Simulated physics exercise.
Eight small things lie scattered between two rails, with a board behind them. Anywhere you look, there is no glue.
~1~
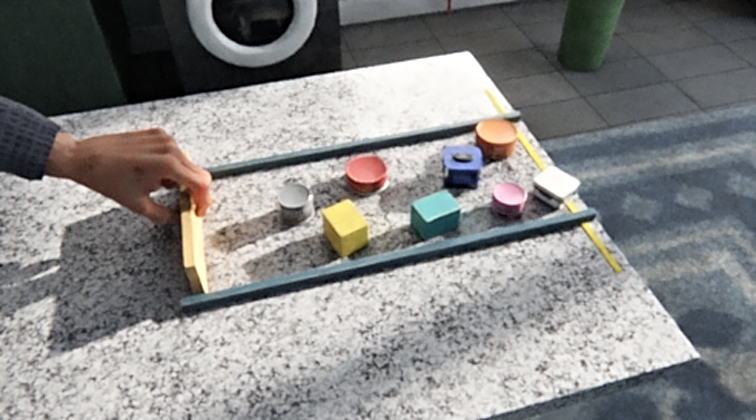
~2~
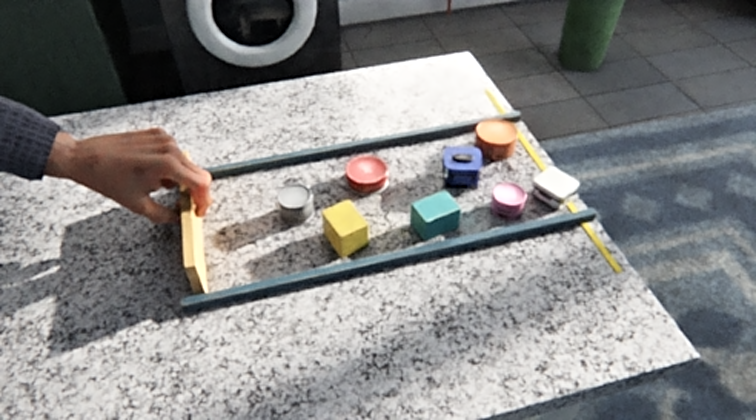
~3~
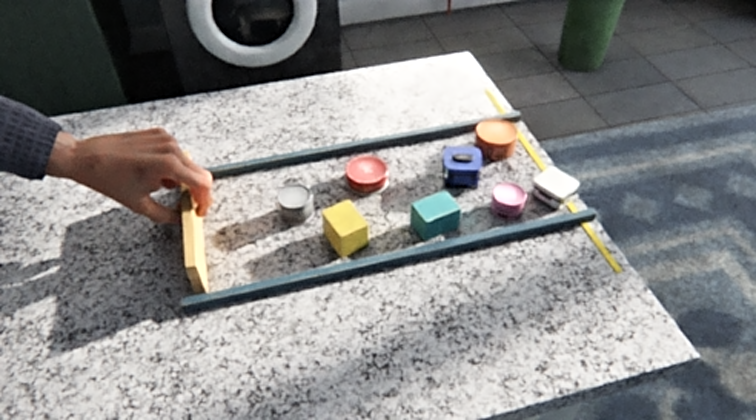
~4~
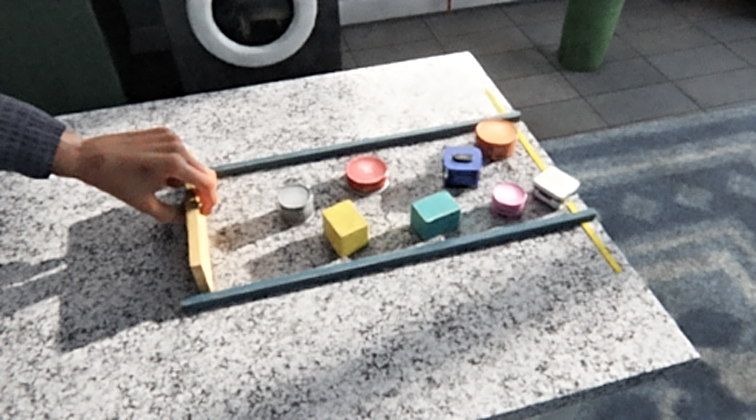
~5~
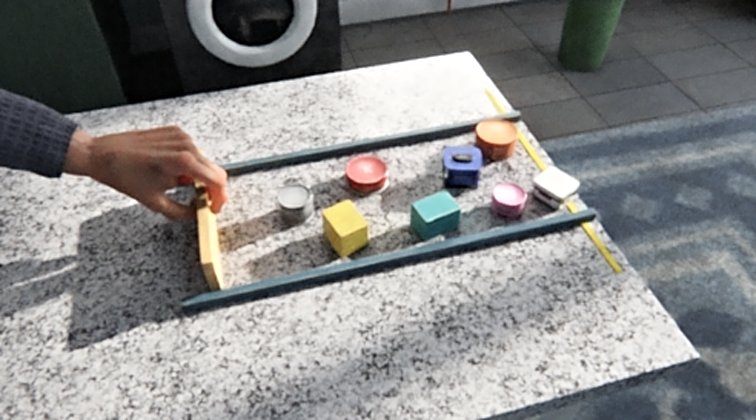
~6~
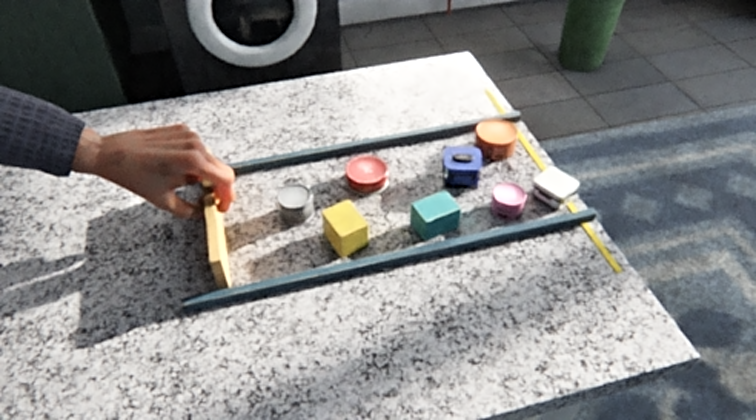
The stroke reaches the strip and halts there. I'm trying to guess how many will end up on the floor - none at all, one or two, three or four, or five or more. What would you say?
The fallen count comes to five or more.
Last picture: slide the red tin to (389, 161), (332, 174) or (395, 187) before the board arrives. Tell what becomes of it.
Try one: It ends up off. Try two: It ends up off. Try three: It ends up off.
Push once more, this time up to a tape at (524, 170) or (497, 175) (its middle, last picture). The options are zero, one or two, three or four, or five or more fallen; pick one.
Place by place, the count is 5 or more and then one or two.
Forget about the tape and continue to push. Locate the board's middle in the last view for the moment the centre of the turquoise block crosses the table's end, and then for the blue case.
About (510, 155), and about (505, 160) for the other.
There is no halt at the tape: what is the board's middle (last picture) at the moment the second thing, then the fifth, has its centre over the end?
I'd put it close to (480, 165) and later close to (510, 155).
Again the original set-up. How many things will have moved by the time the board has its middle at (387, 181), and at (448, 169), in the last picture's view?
At the first spot 4, then 7.
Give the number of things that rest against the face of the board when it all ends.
In contact: 1.
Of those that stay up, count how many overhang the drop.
Expected count: 1.
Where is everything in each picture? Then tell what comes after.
The first picture shows white case (554, 189); orange tub (496, 139); pink tub (508, 201); board (191, 219); tape (542, 166).
The second picture shows orange tub (496, 139); grey pot (296, 205).
The third picture shows pink tub (508, 201); red tin (367, 175).
The fourth picture shows white case (554, 189); turquoise block (435, 215).
The fifth picture shows orange tub (496, 139); blue case (462, 168).
The sixth picture shows white case (554, 189); orange tub (496, 139); pink tub (508, 201); board (214, 215); tape (542, 166).
Early on, none off yet; white case at rest near (554, 189); orange tub at rest near (496, 139); pink tub at rest near (508, 201).
Finally, the number that fall off is five or more; lost, grey pot, red tin, turquoise block, blue case, pink tub, orange tub and white case.
